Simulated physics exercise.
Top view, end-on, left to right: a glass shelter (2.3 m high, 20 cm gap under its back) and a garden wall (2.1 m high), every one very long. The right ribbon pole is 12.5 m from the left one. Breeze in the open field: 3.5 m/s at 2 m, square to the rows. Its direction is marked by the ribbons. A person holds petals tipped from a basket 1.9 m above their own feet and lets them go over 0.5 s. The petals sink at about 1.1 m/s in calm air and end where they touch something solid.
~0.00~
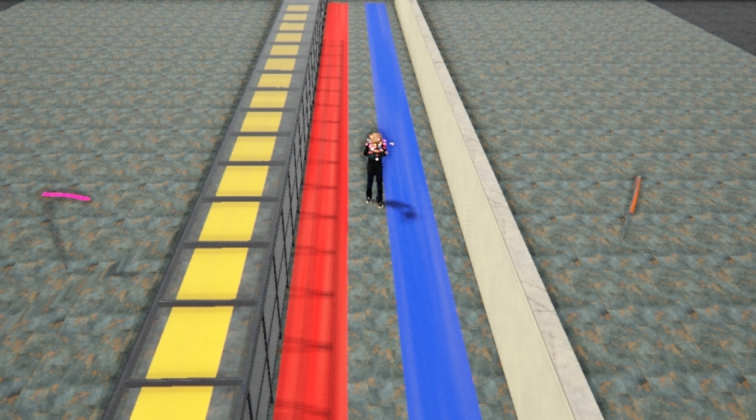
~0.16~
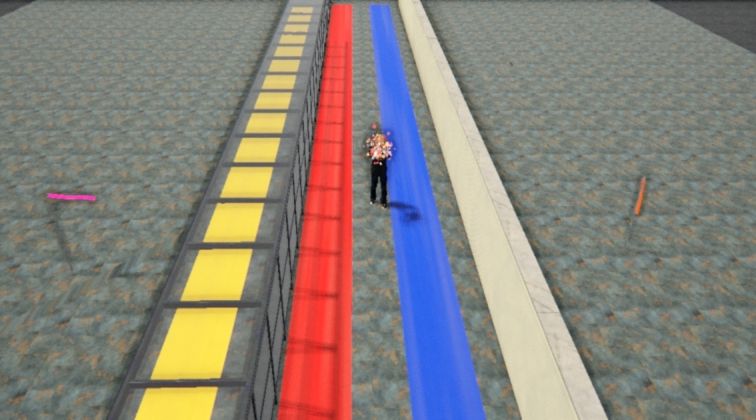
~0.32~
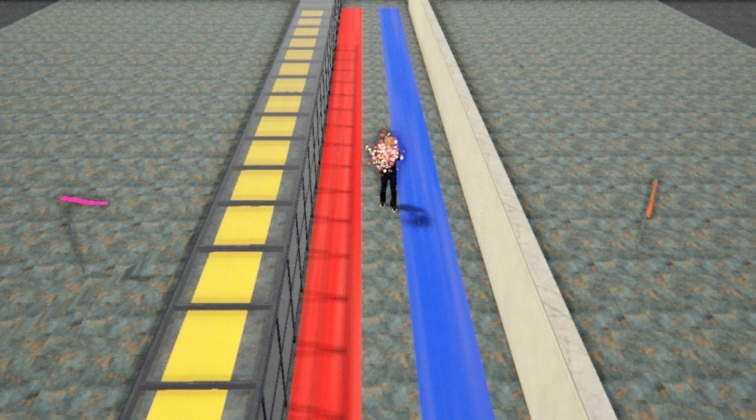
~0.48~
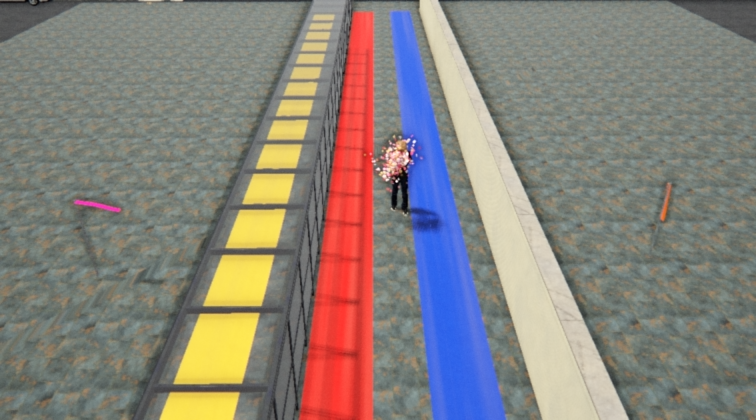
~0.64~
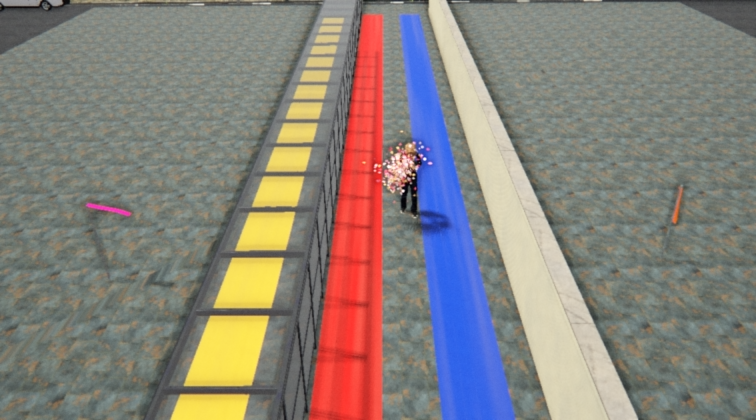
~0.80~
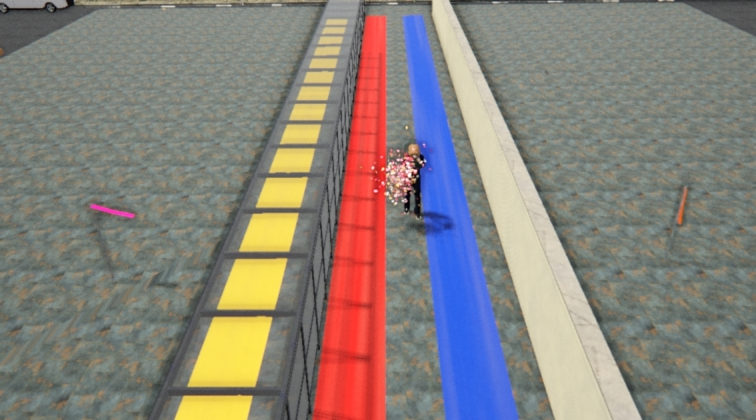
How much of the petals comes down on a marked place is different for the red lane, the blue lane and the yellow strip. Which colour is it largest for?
The blue one gets the largest share.
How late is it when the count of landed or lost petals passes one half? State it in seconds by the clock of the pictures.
Roughly at 2.0 s.
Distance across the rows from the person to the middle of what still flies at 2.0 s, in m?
0.5 m.
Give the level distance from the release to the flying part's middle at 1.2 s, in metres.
It comes to roughly 0.5 m.
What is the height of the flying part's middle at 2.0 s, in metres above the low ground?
Somewhere near 0.4 metres, I'd say.
After 1.2 s, 98 % is in the air or yet to come; 0 % lies on the red lane, 0 % on the yellow strip and 0 % on the blue lane; the middle of what still flies is 0.9 m above the low ground, near (394, 195).
After 2.0 s, 47 % is in the air or yet to come; 2 % lies on the red lane, 0 % on the yellow strip and 6 % on the blue lane; the middle of what still flies is 0.4 m above the low ground, near (392, 214).
After 3.5 s, 2 % is in the air or yet to come; 8 % lies on the red lane, 0 % on the yellow strip and 19 % on the blue lane.
After 8.0 s, 0 % is in the air or yet to come; 8 % lies on the red lane, 0 % on the yellow strip and 19 % on the blue lane.
After 45.0 s, 0 % is in the air or yet to come; 8 % lies on the red lane, 0 % on the yellow strip and 19 % on the blue lane.
